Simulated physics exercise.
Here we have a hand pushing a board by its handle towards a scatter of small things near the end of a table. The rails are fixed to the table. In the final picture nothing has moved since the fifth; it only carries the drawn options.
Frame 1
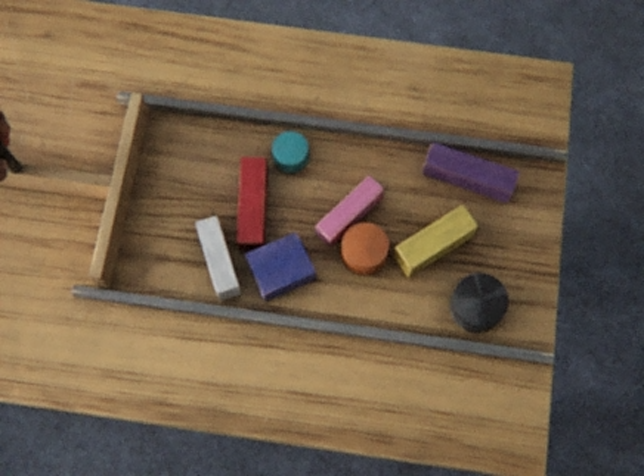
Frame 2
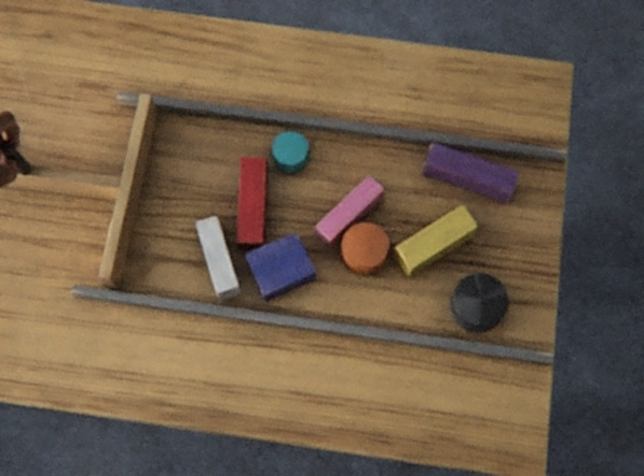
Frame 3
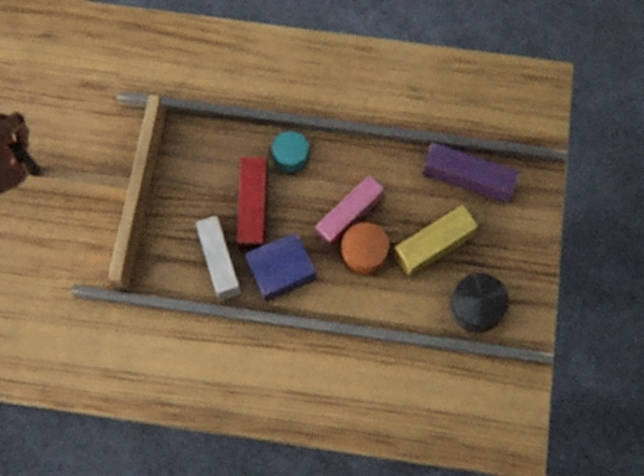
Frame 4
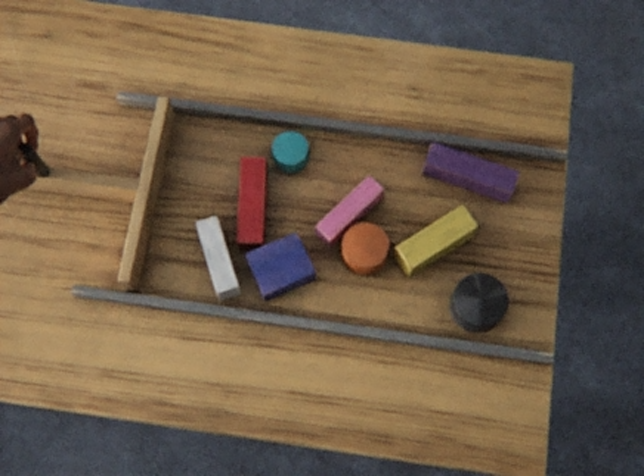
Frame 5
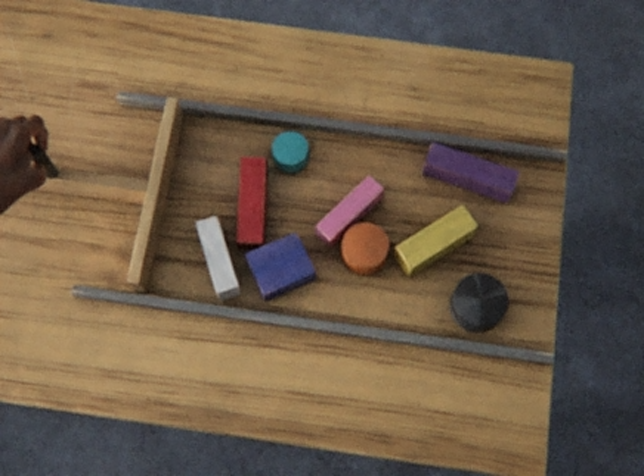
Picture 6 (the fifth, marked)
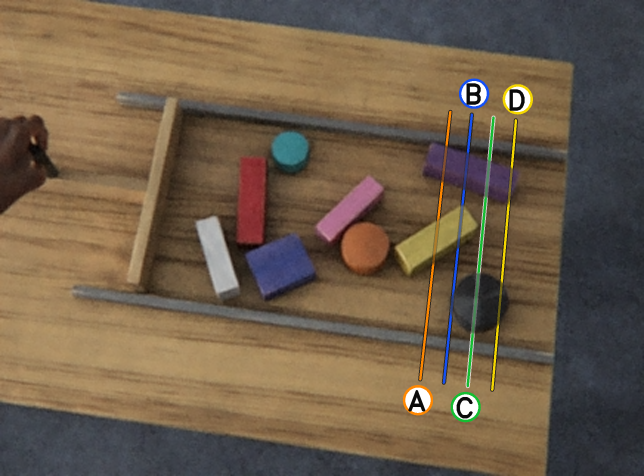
A hand slowly pushing a wooden bar rightward between two rails on a wooden table, colourful blocks and discs lying still.
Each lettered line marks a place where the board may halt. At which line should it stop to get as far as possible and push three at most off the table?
No farther than C.
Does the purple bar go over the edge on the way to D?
By then, yes.
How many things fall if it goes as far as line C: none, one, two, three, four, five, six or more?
In all, three.
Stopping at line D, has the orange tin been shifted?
Yes.
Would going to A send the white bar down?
No.
On the marked copy, A at (436, 239); B at (459, 242); C at (481, 245); D at (505, 249).
Following C. Soon after the start, board (270, 203); turquoise tin (307, 148); blue block (322, 285).
Later, board (390, 219); black tin (513, 318); yellow bar (509, 248).
In the end, board (482, 232); yellow bar over the edge; black tin over the edge; three fallen.
As for the rest, A is within the limit but short; B is within the limit but short; D drops four.
